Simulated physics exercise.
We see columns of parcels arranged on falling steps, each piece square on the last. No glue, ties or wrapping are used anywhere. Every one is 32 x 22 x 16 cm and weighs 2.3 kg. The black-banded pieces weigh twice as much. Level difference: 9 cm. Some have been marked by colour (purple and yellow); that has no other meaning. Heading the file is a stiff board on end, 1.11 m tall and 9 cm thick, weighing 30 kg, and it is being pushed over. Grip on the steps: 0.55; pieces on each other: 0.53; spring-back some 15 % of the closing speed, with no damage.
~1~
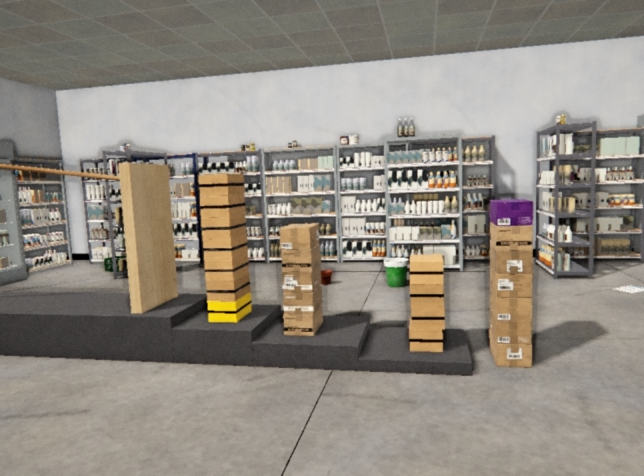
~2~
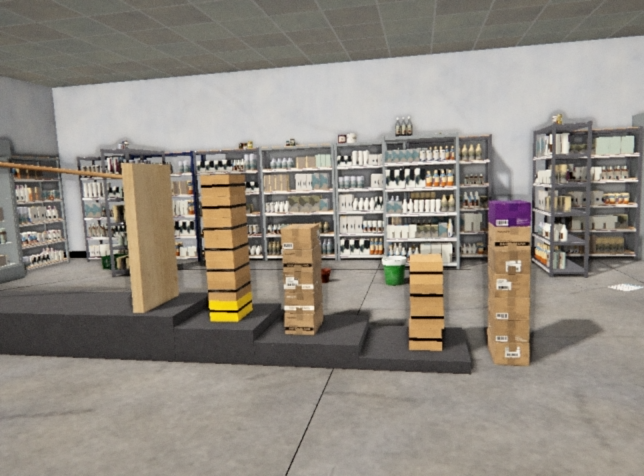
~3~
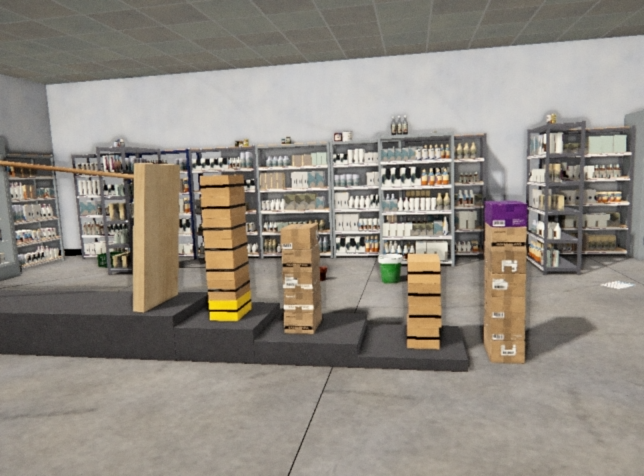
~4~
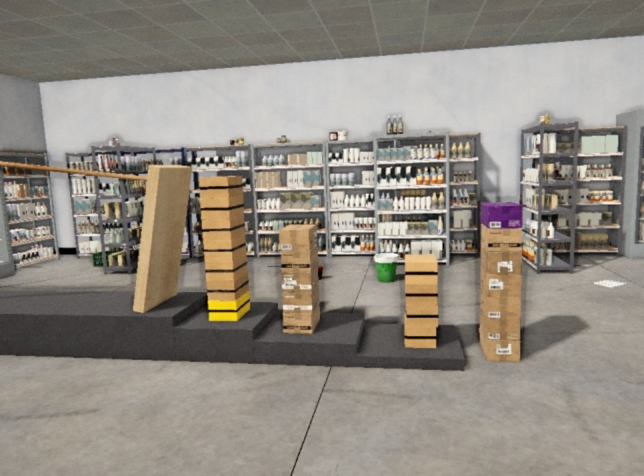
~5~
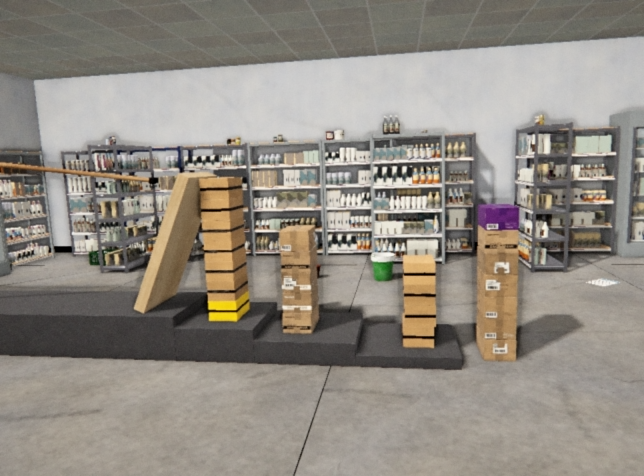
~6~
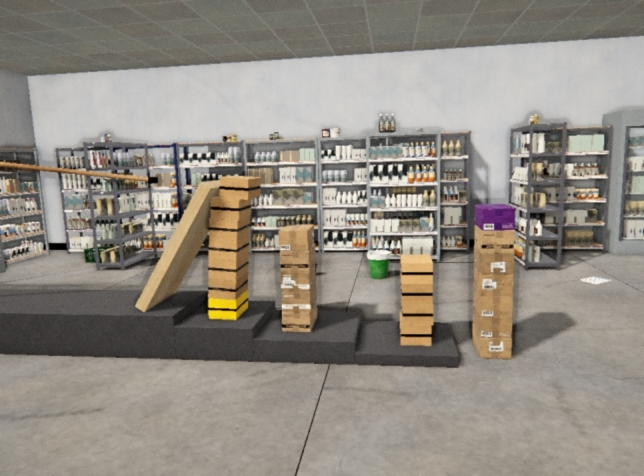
A pole pushes a tall board rightward until it leans against the nearest parcel column.
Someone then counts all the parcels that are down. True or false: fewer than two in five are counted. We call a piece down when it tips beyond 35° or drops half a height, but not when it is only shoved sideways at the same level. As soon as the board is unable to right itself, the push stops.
False.
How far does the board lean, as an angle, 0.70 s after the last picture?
Lean: Approx. 80 degrees.
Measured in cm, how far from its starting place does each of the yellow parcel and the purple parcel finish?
Yellow: 15 cm, purple: 175 cm.
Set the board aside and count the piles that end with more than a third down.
Summing them, I get 4 in all.
Then, 0.42 s later than the last frame, board 53° from upright; 2 of the 23 parcels down; yellow parcel tilted 32°.
Then, 0.70 s later than the last frame, board 78° from upright; 9 of the 23 parcels down; yellow parcel on its side.
Then, 1.26 s later than the last frame, board 78° from upright; 14 of the 23 parcels down; yellow parcel on its side; purple parcel moved 16 cm.
Then, 1.82 s later than the last frame, board 78° from upright; 20 of the 23 parcels down; yellow parcel on its side; purple parcel tilted 68°, 64 cm lower.
When it is over, board 78° from upright; 20 of the 23 parcels down; purple parcel on its side; yellow parcel on its side. That is 87 per cent. In pixels of the last frame, middles, yellow parcel near (245, 299).
